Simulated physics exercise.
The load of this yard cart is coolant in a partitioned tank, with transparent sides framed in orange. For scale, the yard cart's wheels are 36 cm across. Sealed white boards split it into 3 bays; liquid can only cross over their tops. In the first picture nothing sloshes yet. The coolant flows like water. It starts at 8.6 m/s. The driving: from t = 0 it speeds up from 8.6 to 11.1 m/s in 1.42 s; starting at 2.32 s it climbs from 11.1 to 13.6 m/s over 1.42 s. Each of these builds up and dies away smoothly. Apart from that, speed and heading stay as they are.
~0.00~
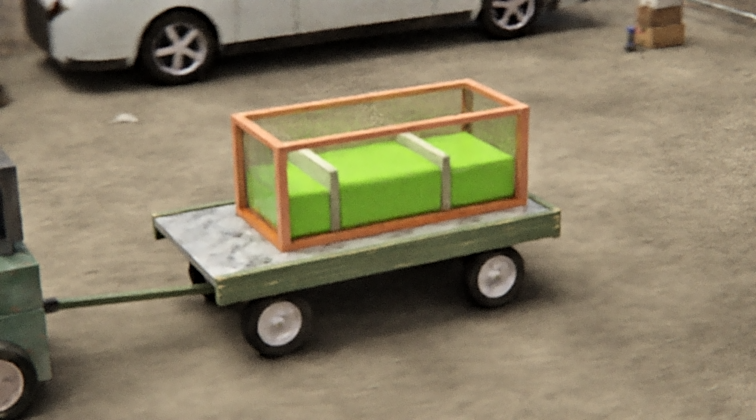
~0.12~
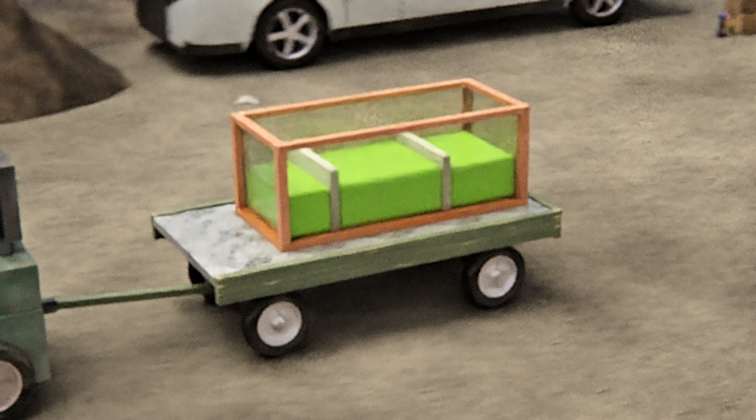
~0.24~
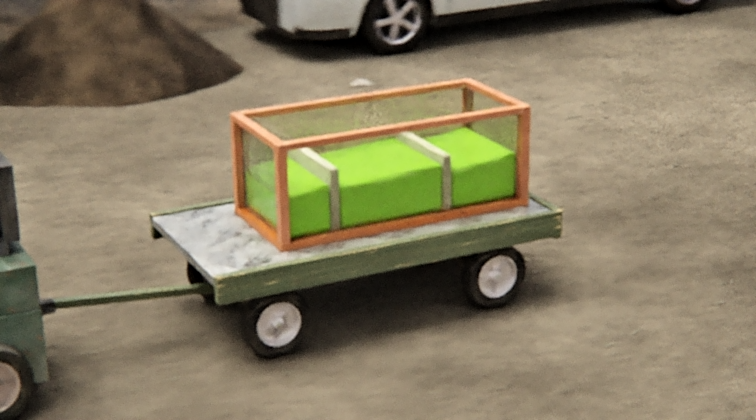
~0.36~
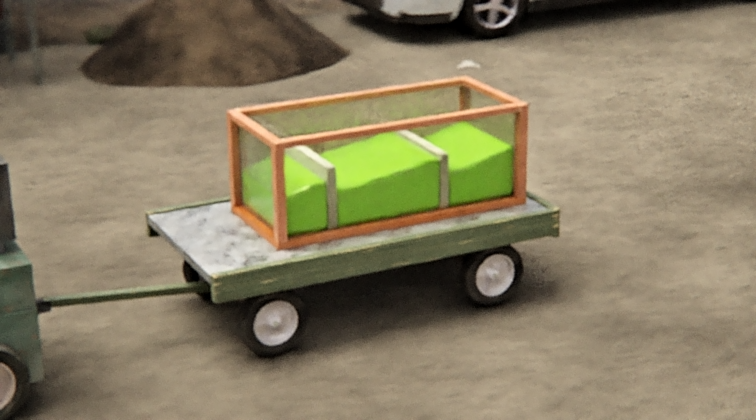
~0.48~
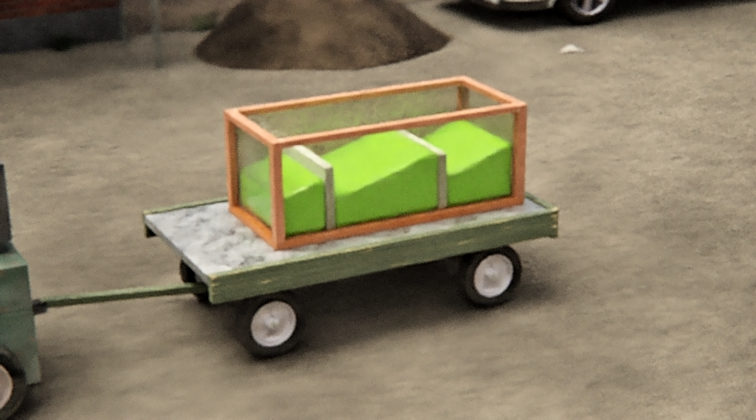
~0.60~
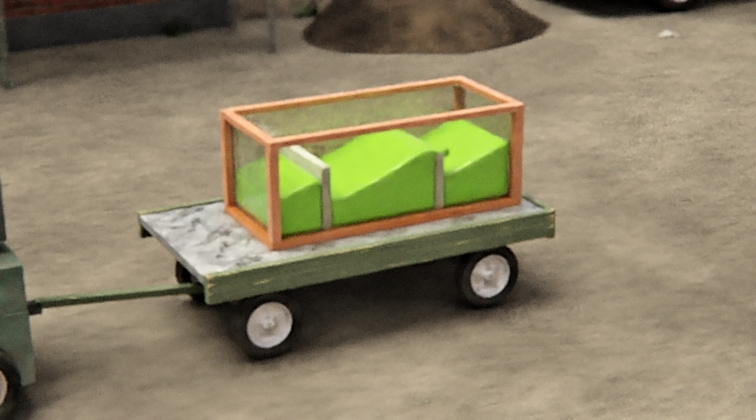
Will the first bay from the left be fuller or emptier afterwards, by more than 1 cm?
That bay finishes unchanged.
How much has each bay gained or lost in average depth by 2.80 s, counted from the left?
From the left: 0, 1 down, 2 up.
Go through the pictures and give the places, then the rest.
Surface heights from the left, (302, 188), (390, 172), (472, 158); board top at (334, 171) and (447, 157); the front is on the left, levels are read along the near wall; a wheel hub at (500, 279), in the first picture.
Surface heights from the left, (302, 187), (390, 172), (473, 157), in the second picture.
Surface heights from the left, (302, 186), (390, 170), (473, 158), in the third picture.
Surface heights from the left, (299, 184), (387, 169), (471, 156), in the fourth picture.
Surface heights from the left, (297, 185), (385, 169), (469, 158), in the fifth picture.
Surface heights from the left, (293, 184), (382, 170), (466, 157); a wheel hub at (493, 278), in the sixth picture.
By 1.60 s the mean depths from the left are 24, 23, 26 cm.
By 2.80 s the mean depths from the left are 24, 23, 26 cm.
By 4.30 s the mean depths from the left are 24, 22, 28 cm.
By 6.72 s the mean depths from the left are 24, 22, 28 cm.
